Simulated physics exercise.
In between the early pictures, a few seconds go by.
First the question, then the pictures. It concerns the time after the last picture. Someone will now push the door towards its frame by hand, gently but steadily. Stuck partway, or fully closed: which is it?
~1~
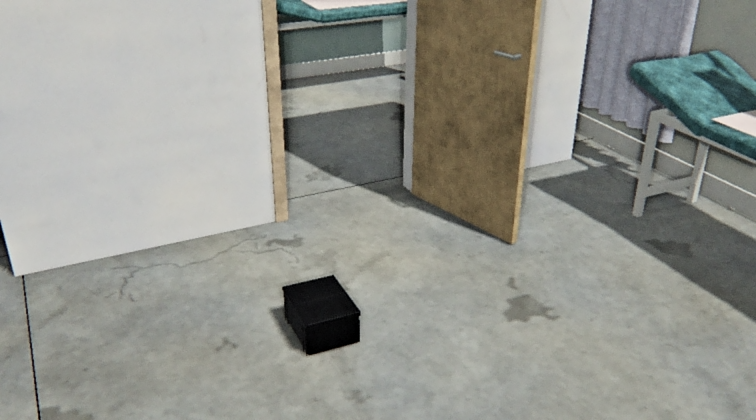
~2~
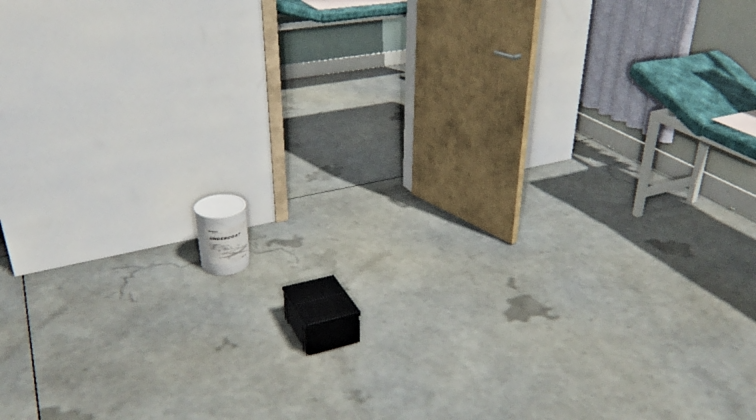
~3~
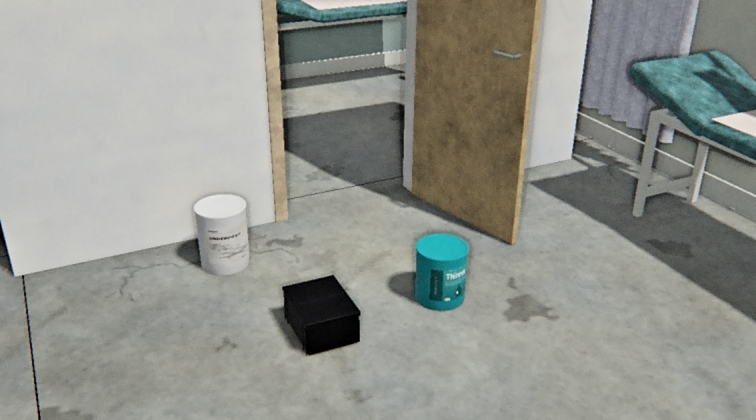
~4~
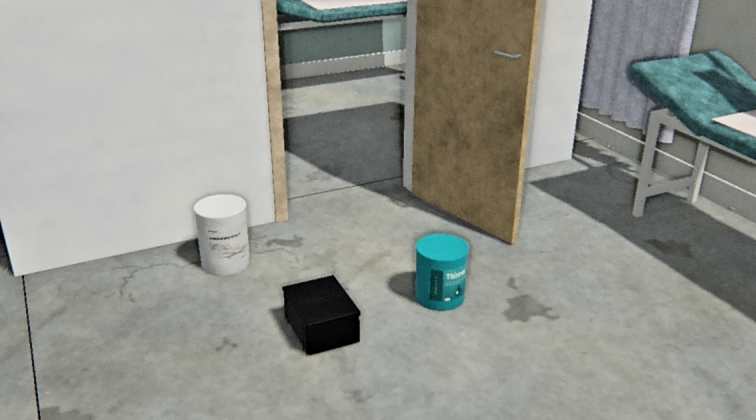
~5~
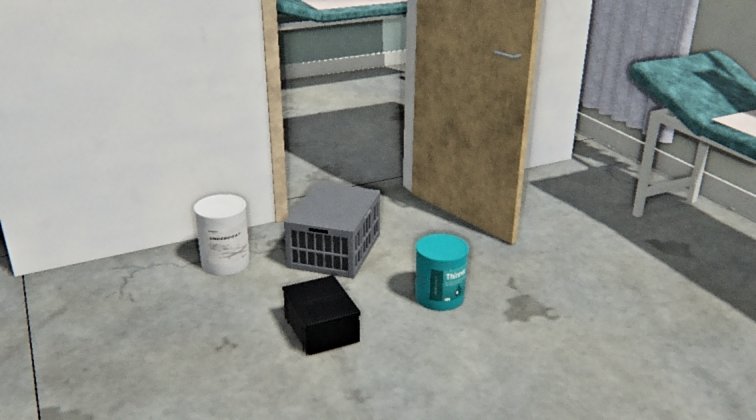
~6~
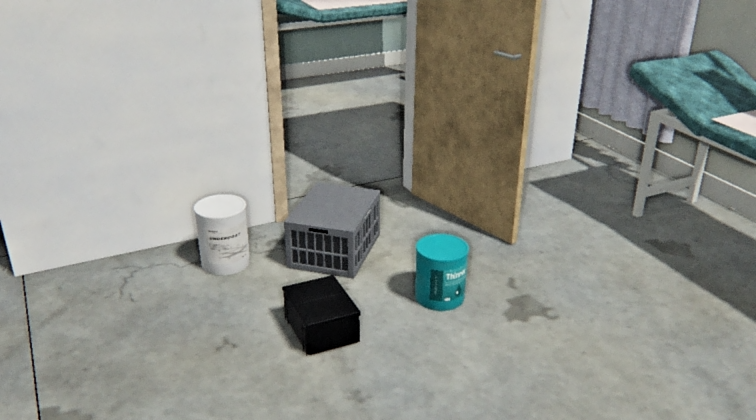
The door is left open.
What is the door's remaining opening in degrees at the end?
Around 45 degrees.
Then, 0.80 s on from there, door at 86°.
Then, 1.40 s on from there, door at 62°.
In the end, door at 45°; all 4 unmoved. At the end, from the last picture's camera, grey chest near (333, 228).
